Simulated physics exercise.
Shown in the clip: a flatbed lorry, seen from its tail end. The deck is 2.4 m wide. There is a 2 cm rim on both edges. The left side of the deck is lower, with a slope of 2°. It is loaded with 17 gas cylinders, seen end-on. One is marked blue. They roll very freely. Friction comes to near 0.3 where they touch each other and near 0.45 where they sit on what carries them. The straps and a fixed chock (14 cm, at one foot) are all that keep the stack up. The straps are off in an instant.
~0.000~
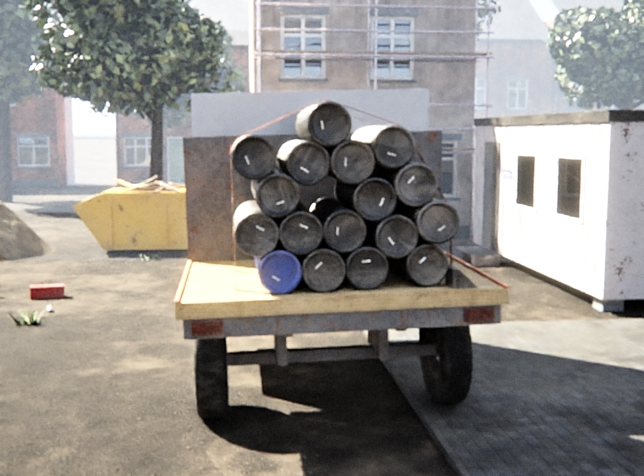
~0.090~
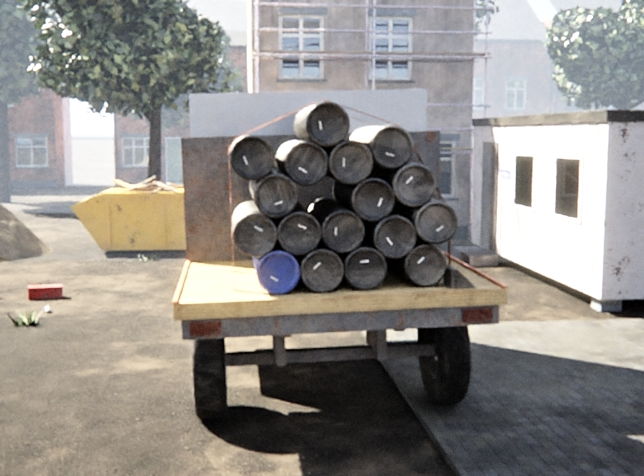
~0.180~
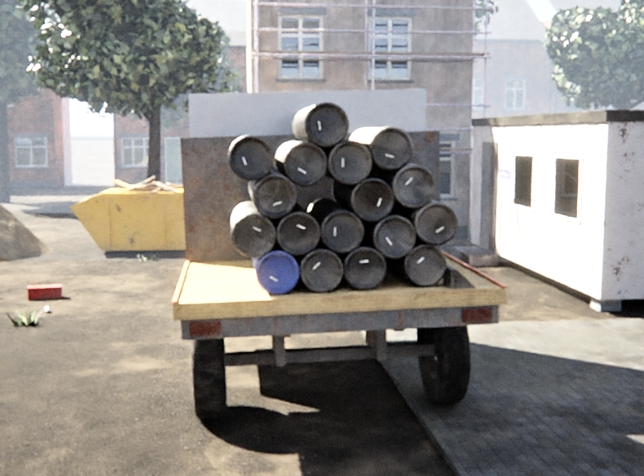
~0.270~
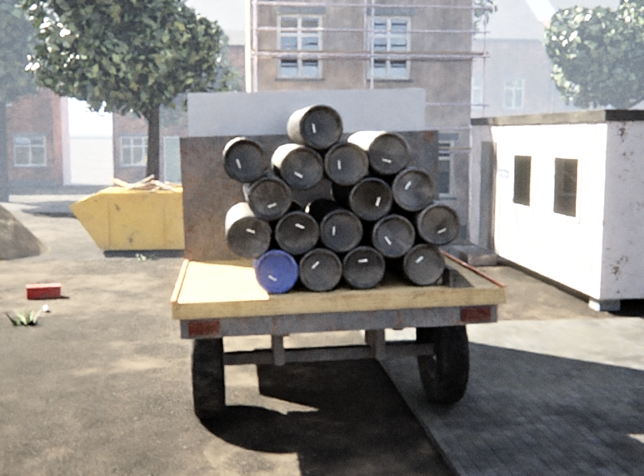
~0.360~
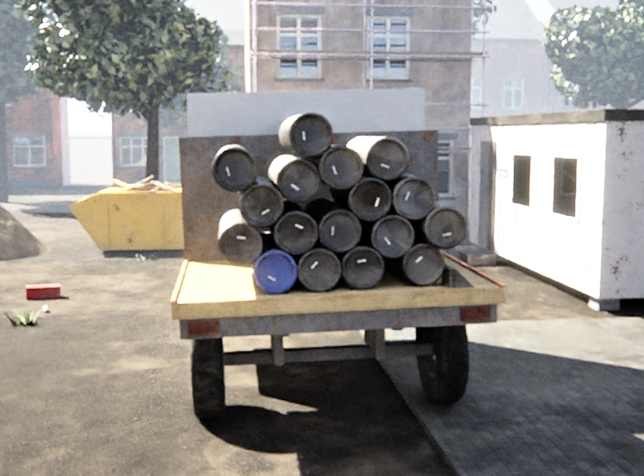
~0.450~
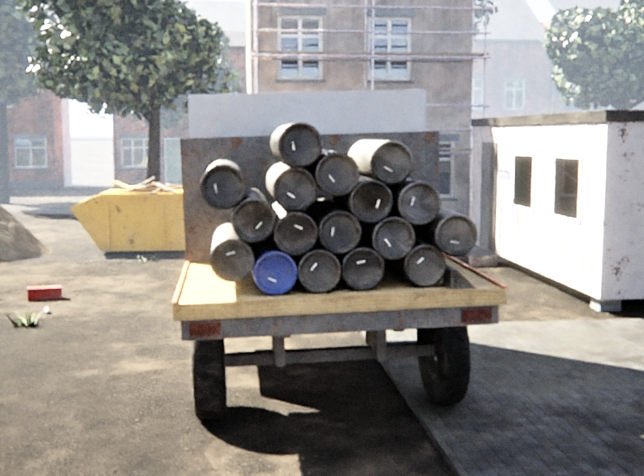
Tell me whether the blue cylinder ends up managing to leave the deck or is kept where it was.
It manages it.
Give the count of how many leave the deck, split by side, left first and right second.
Count by side - left 6, right 3.
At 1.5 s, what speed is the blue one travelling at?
Around 0.4 m/s.
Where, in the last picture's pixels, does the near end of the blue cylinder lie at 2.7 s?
Estimated pixel position: About (156, 283).
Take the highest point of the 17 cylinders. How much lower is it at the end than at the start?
Some 80 centimetres.
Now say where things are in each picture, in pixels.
Blue (280, 272); straps tight; chock at (456, 278); the deck slopes 2° down to the left; 4 of the 17 lie on the deck itself, in the first picture.
Blue (278, 273); straps on, in the second picture.
Blue (278, 273); straps gone, in the third picture.
Blue (276, 272); no straps, in the fourth picture.
Blue (275, 272); no straps, in the fifth picture.
Blue (275, 273); straps gone; chock at (453, 279), in the sixth picture.
Then, 1.5 s in, blue is on the deck, 50 cm from the left edge, rolling left; 6 of 17 are off.
Then, 2.7 s in, blue is dropping off the left side; 9 of 17 are off.
In the end (5.3 s), blue is on the ground to the left; 9 of 17 are off.
